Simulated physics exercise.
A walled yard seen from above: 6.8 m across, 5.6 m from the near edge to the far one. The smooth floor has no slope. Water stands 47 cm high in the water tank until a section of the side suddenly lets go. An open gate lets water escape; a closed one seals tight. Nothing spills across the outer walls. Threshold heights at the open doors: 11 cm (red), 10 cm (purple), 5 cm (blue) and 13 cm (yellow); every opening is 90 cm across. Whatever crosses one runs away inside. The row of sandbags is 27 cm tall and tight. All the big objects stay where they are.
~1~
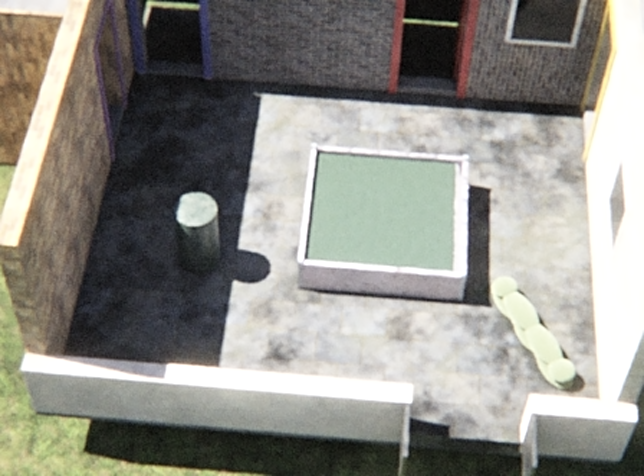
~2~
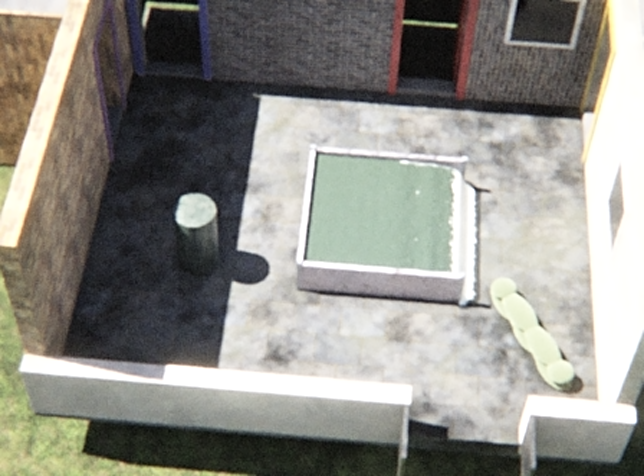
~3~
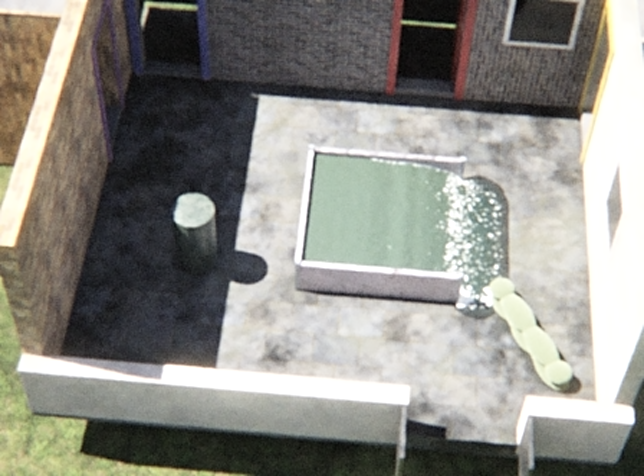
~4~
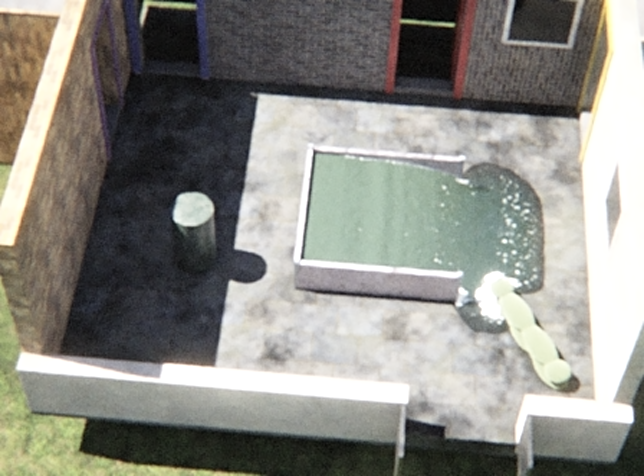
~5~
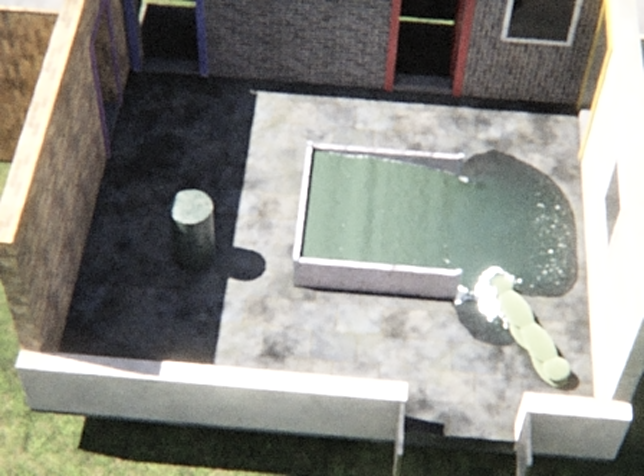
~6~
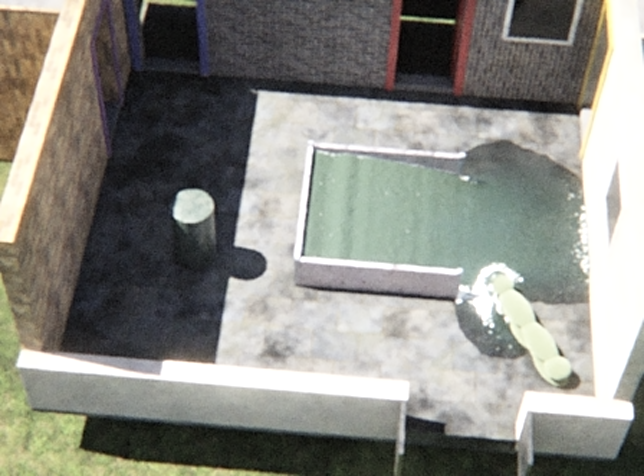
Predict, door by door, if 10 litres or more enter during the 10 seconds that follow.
Within that time: At the red door it stays under the limit; at the purple door it stays under the limit; at the blue door it exceeds the limit; at the yellow door it goes over the limit.
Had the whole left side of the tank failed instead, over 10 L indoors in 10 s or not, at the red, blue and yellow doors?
Then: Red under, blue past it, yellow below.
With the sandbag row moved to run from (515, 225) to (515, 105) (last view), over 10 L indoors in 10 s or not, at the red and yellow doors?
Then: Red under, yellow past it.
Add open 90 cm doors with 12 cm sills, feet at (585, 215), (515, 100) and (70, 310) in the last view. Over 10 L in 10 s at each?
In that order: Above, past it, below.
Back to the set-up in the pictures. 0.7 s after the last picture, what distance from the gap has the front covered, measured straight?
Some 3.0 m out.
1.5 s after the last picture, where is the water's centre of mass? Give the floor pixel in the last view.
At about (476, 233).
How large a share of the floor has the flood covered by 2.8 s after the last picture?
Some 35 per cent of it.
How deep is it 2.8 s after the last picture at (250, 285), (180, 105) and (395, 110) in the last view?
In that order: 0, 0 and 4 cm.
Then, 0.7 s after the last picture water covers 20 % of the floor and is deepest (36 cm) near (579, 245); red door not reached, purple door not reached, blue door not reached, yellow door 5 cm at the sill, 0 L in.
Then, 1.5 s after the last picture water covers 25 % of the floor and is deepest (34 cm) near (572, 103); red door not reached, purple door not reached, blue door not reached, yellow door 14 cm at the sill, 0 L in.
Then, 2.8 s after the last picture water covers 35 % of the floor and is deepest (26 cm) near (588, 429); red door 7 cm at the sill, 0 L in, purple door not reached, blue door not reached, yellow door 19 cm at the sill, 25 L in.
Then, 5.3 s after the last picture water covers 80 % of the floor and is deepest (12 cm) near (577, 204); red door 7 cm at the sill, 0 L in, purple door 9 cm at the sill, 0 L in, blue door 2 cm at the sill, 0 L in, yellow door 11 cm at the sill, 50 L in.
Then, 9.3 s after the last picture water covers 90 % of the floor and is deepest (8 cm) near (52, 383); red door 5 cm at the sill, 0 L in, purple door 7 cm at the sill, 0 L in, blue door 8 cm at the sill, 18 L in, yellow door 5 cm at the sill, 50 L in.
